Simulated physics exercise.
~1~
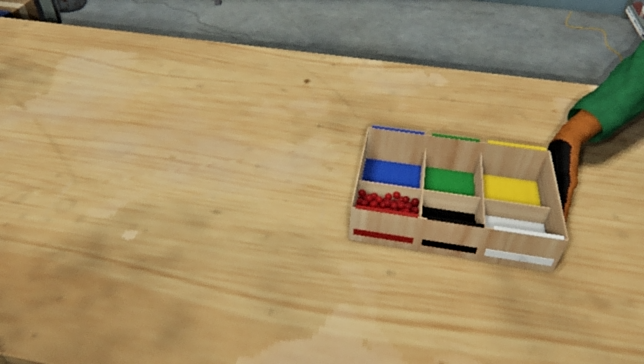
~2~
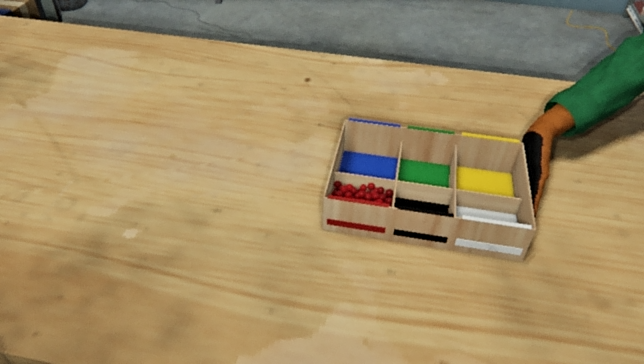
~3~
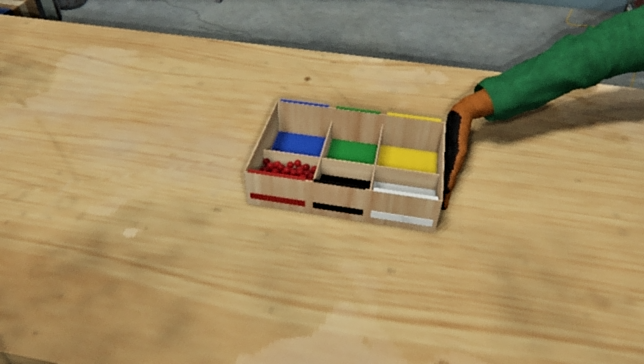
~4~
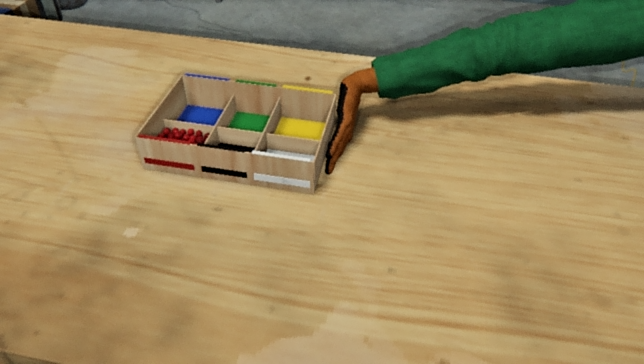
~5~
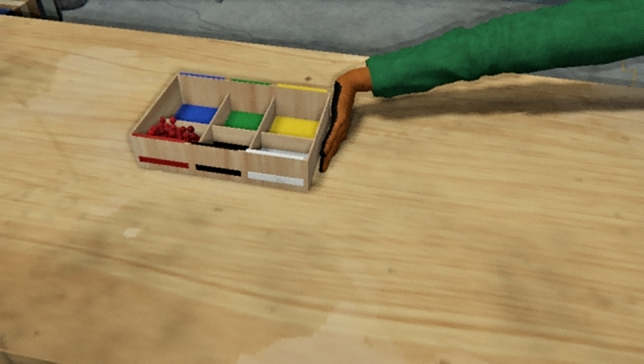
We see a hand in a green sleeve push a divided wooden tray with colored compartments leftward across a wooden table, then slow to a stop. The small red berries shift slightly but remain in their red compartment at the end.
